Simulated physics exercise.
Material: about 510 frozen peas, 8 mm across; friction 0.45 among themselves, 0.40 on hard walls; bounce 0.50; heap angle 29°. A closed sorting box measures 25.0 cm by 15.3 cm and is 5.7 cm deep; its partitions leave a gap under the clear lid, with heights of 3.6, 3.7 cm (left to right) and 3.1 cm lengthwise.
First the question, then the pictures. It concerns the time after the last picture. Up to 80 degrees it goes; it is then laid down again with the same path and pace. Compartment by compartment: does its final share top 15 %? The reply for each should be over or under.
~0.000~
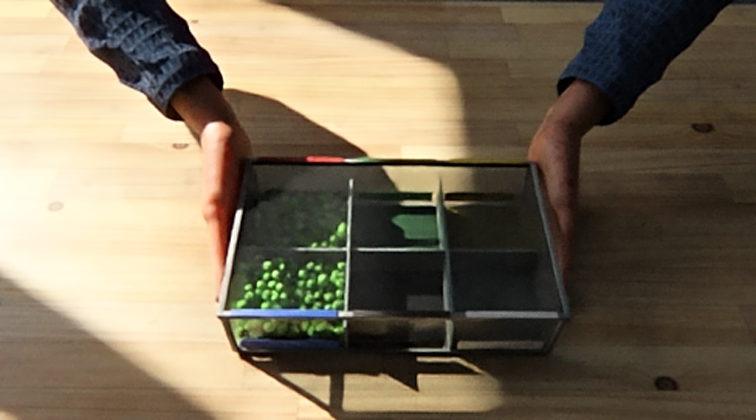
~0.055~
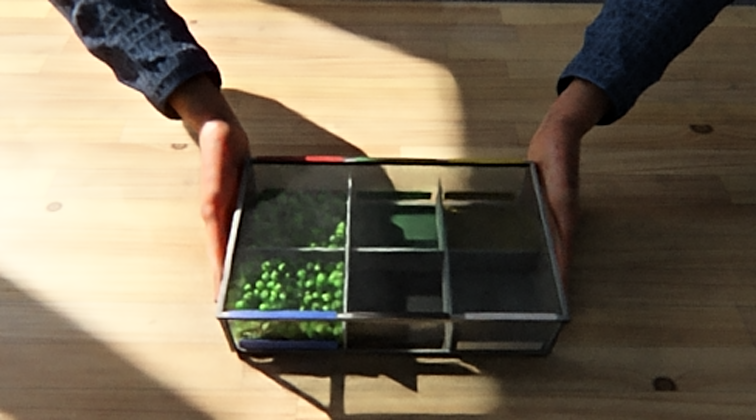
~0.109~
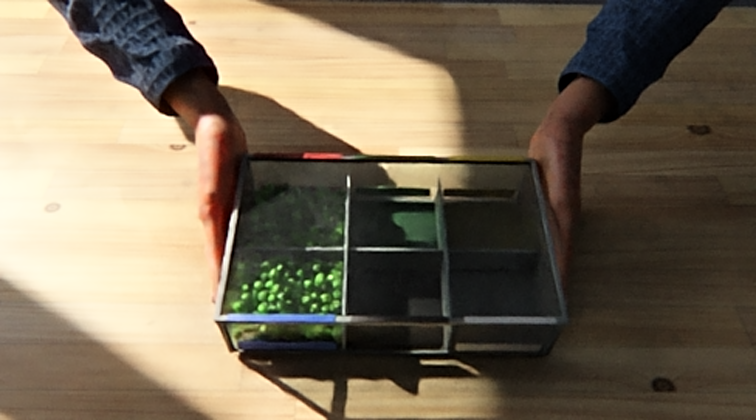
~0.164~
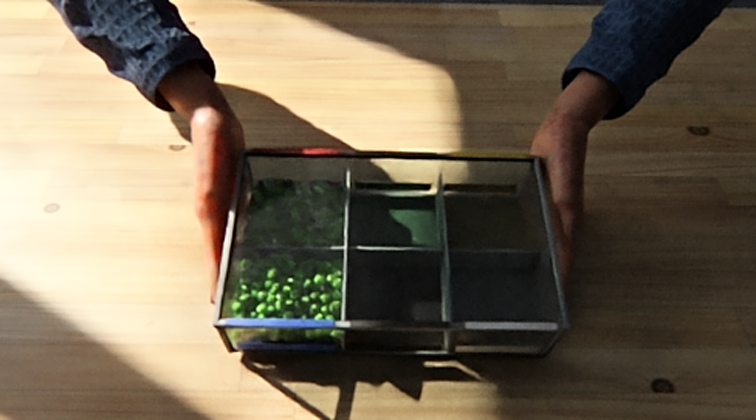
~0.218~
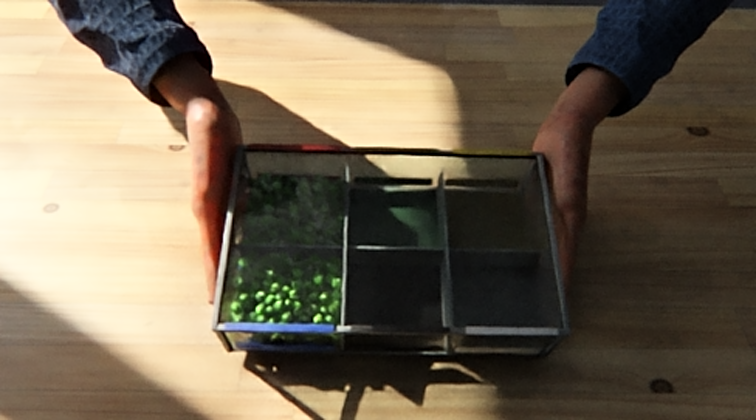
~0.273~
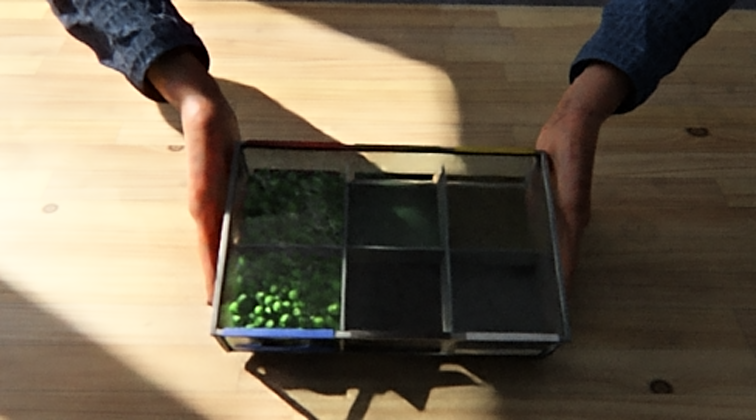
For red compartment it is over, for blue compartment it is over, for green compartment it is under, for yellow compartment it is under, for white compartment it is under, for black compartment it is under.
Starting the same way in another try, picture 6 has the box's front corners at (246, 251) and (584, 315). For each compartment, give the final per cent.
Result - red: 20 %; blue: 20 %; green: 10 %; yellow: 20 %; white: 15 %; black: 10 %.
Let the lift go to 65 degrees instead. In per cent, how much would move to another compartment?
Result: Some 15 %.
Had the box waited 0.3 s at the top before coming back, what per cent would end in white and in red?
White 0; red 25.
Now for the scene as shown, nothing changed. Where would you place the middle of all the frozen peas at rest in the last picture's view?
Roughly pixel (294, 305).
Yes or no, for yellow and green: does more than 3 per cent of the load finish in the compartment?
For yellow, it does not; for green, it does not.
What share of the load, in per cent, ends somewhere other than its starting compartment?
Result: Roughly 30 %.
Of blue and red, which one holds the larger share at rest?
The blue compartment ends up with more.
After 1.35 s, tilt 80 degrees; red 35 %, blue 60 %, black 5 %.
After 2.07 s, tilt 36 degrees; red 25 %, blue 70 %, black 10 %.
Then, at 2.82 s, tilt 0 degrees; red 25 %, blue 65 %, black 10 %.
In the end, at 3.4 s, red 25 %, blue 70 %, green 0 %, yellow 0 %, white 0 %, black 10 %.
